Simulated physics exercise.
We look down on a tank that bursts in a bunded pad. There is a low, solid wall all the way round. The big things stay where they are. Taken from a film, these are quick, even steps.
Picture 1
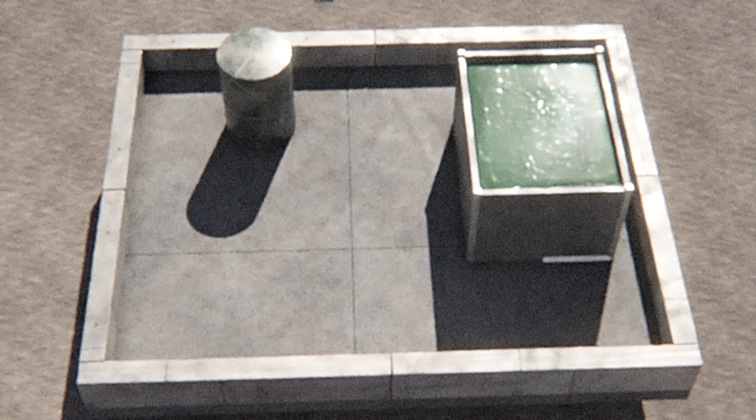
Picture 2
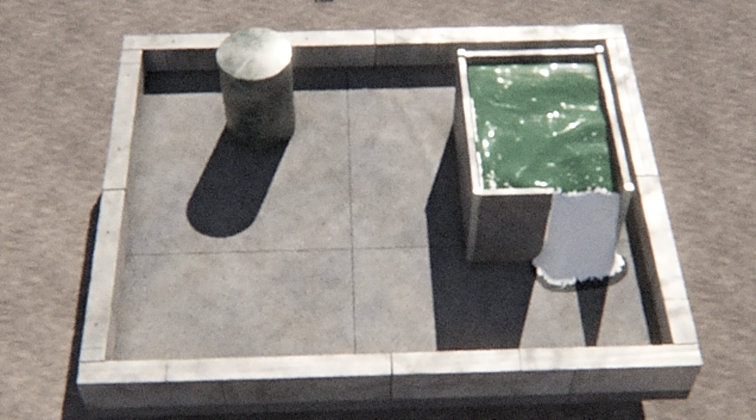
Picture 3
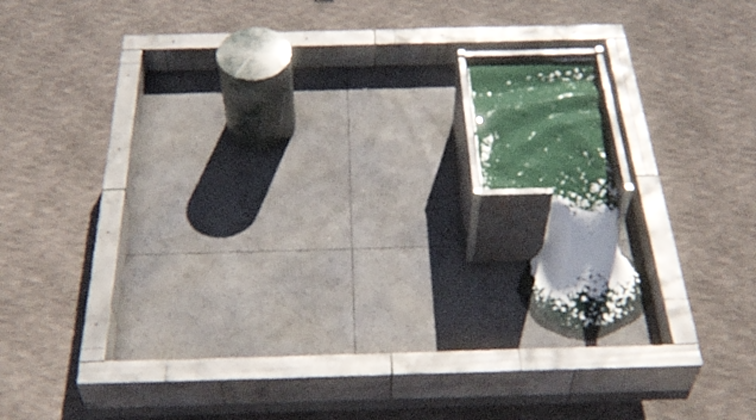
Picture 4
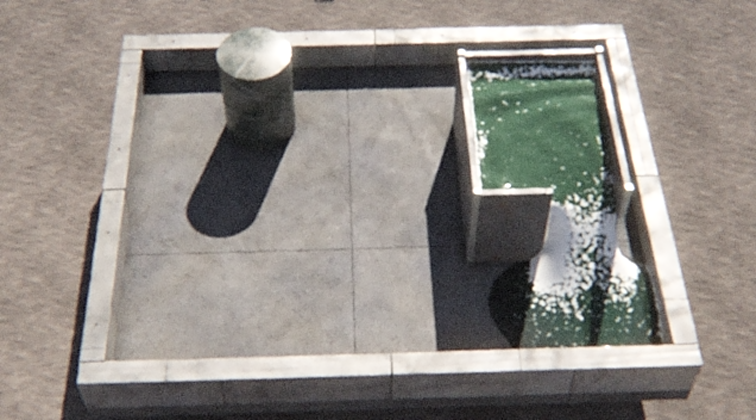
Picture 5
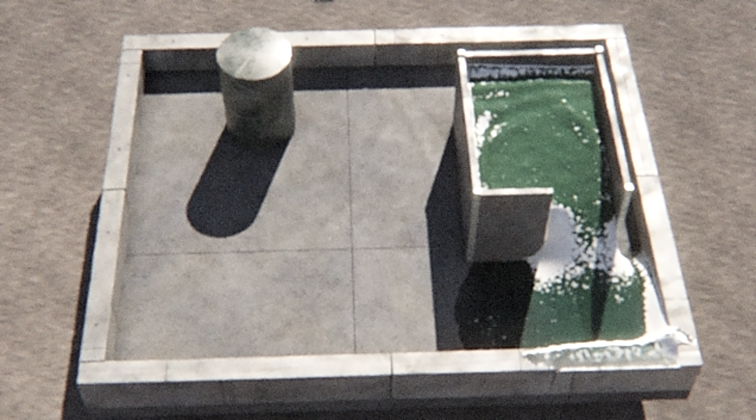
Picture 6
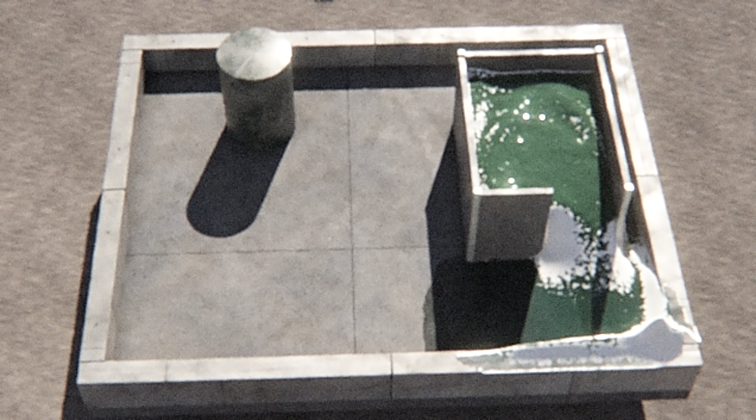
The footage shows a square open tank of green water inside a low-walled pad beside an upright cylinder; water pours from a gap in its near side, spreads to the front wall and splashes along the near right corner.
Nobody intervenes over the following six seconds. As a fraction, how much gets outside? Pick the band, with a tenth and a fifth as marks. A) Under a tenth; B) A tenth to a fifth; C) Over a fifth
The answer is B.
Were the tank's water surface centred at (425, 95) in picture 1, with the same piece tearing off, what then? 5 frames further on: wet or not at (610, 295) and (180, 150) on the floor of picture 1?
Point 1: Inundated. Point 2: Unwetted.
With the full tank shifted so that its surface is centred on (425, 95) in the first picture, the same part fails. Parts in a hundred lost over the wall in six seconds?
Result: Around 6 %.
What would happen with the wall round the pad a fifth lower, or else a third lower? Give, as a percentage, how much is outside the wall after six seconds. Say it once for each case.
The first case gives roughly 22 in a hundred and the second roughly 32 in a hundred.
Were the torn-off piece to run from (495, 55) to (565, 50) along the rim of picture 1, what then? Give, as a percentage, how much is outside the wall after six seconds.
About 16 %.
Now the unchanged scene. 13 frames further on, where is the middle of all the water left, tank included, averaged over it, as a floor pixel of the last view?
At about (491, 247).
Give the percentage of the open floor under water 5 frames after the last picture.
About 25 per cent.
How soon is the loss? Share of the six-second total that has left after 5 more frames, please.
By then, close to 35 % of it.
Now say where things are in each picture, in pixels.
In the first picture, still water in the open tank at (540, 123).
In the second picture, the front is at (620, 265), out from the gap at (578, 233).
In the third picture, the front is at (568, 329), out from the gap at (578, 234).
In the fourth picture, the front is at a hidden place, out from the gap at (578, 236).
In the fifth picture, water pours out at (578, 237) and has run to a hidden place.
In the sixth picture, the front is at a hidden place, out from the gap at (578, 236).
A moment on, water covers 20 % of the floor; the low wall has let 2 % over.
Next, water covers 25 % of the floor; the low wall has let 5 % over.
Then, water covers 55 % of the floor; the low wall has let 13 % over.
Later, water covers 75 % of the floor; the low wall has let 14 % over.
In the end, water covers 85 % of the floor; the low wall has let 14 % over.
